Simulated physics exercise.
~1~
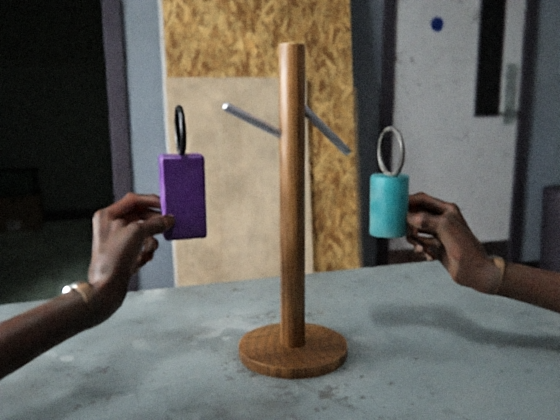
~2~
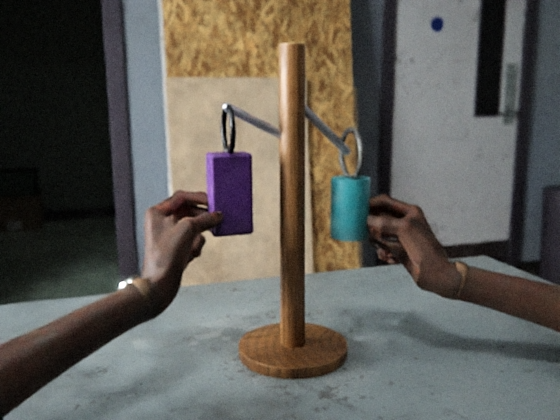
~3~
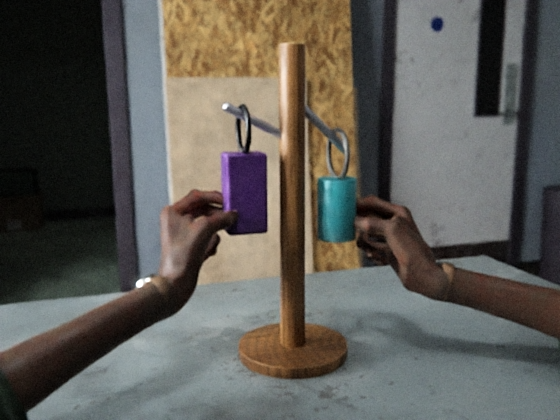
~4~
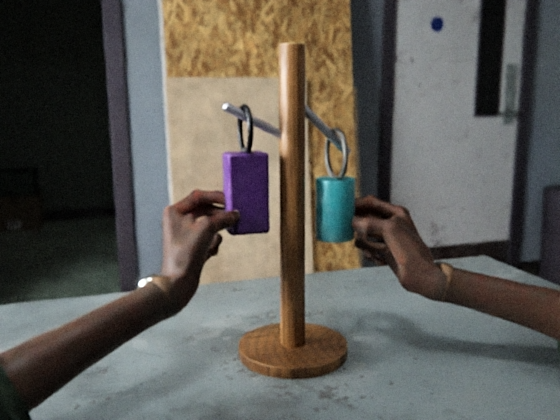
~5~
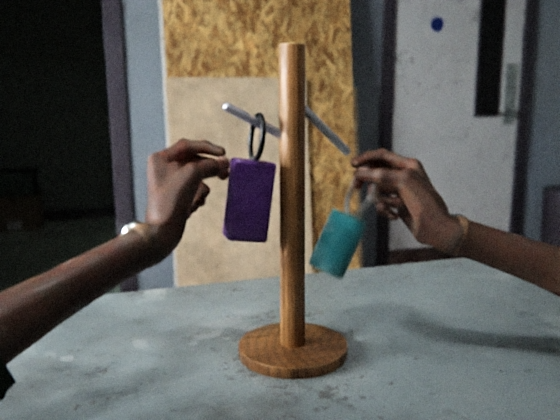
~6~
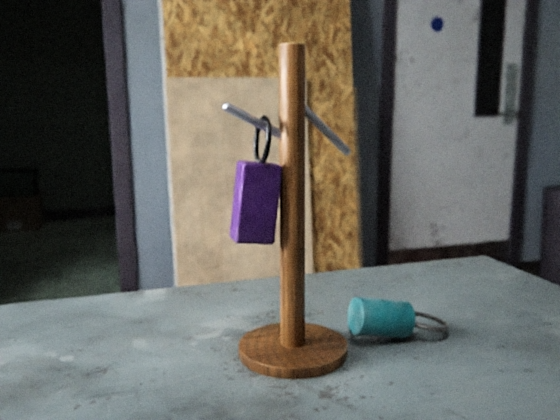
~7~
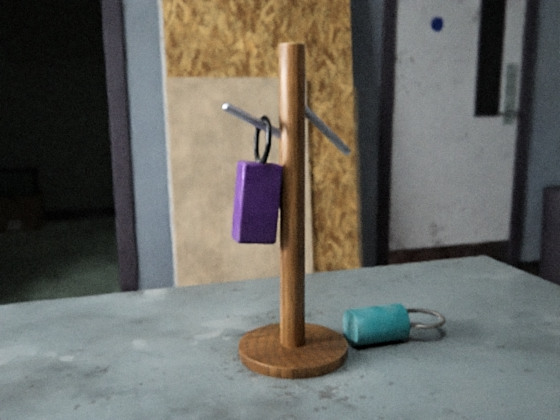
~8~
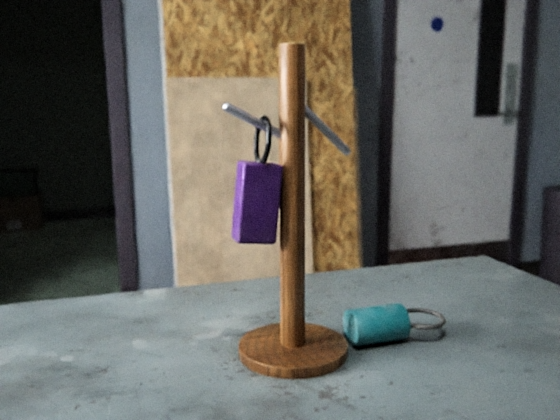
At the start, two hands hold a purple block and a turquoise cylinder by their lower parts on either side of a wooden stand with two slanting metal pegs. The hands move inward, bringing the purple block's dark ring and the turquoise cylinder's pale ring up to the pegs. They pause there briefly, then let go and draw back. The turquoise cylinder tilts and drops, while the purple block swings slightly and stays hooked on the left peg. The cylinder lands on its side on the grey table and shifts a little before resting beside the base, with the purple block still hanging.
